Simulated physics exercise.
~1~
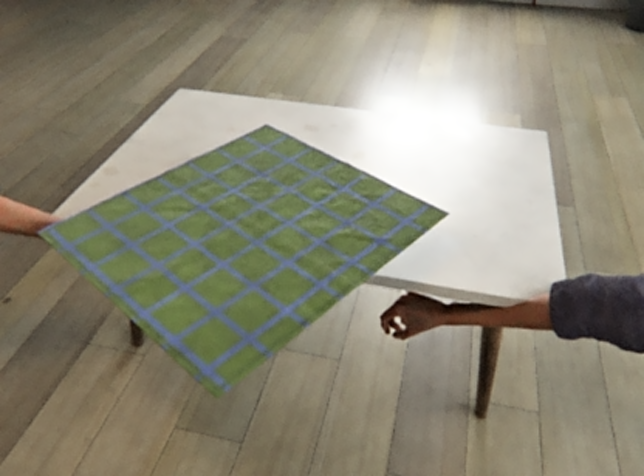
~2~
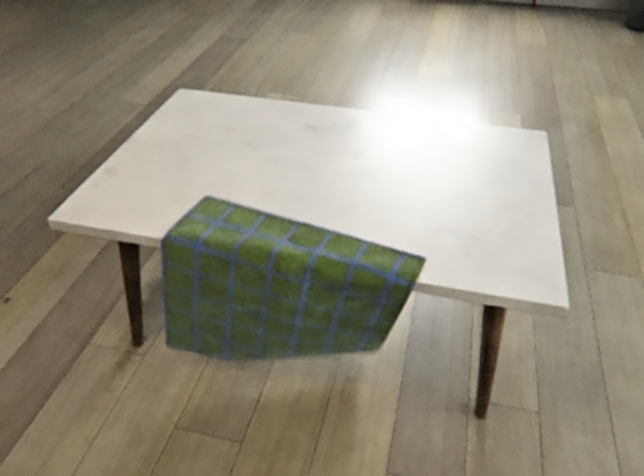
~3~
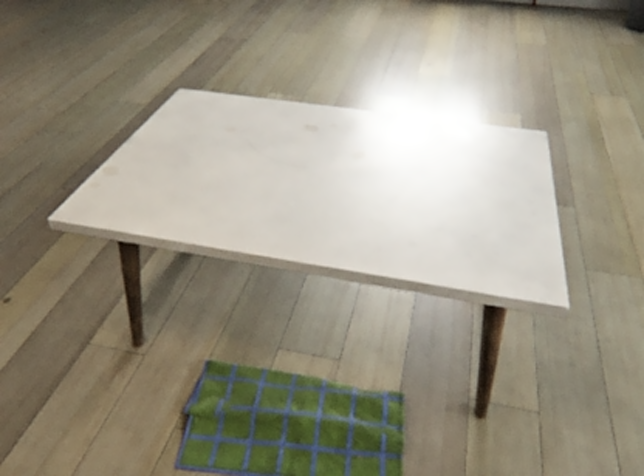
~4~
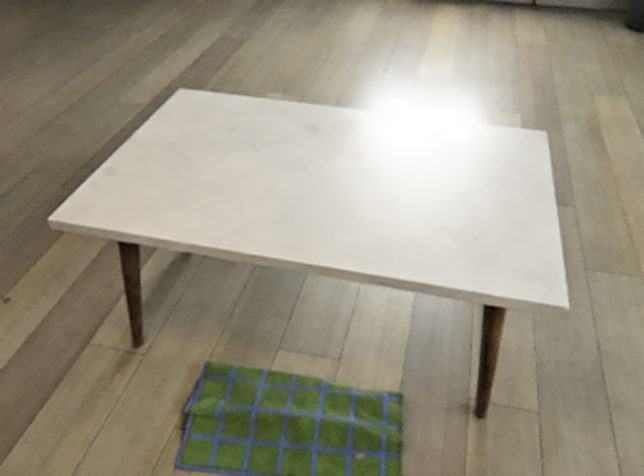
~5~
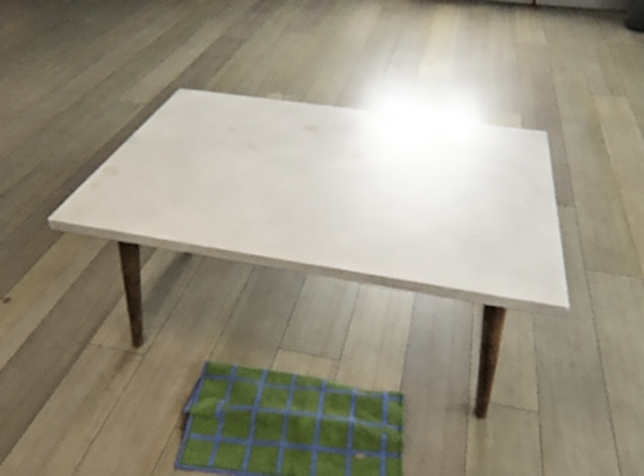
Two hands, one at the left and one in a dark sleeve at the right, are at either side of a low white table with brown wooden legs, seen from above on a grey-brown plank floor. A green cloth with a blue grid is spread level over the table's front edge, and a bright glare shines on the white top. The hands let go and leave the view, and the cloth folds down over the front edge. It slides off completely and drops to the floor. It ends lying still and folded in front of the bare table.
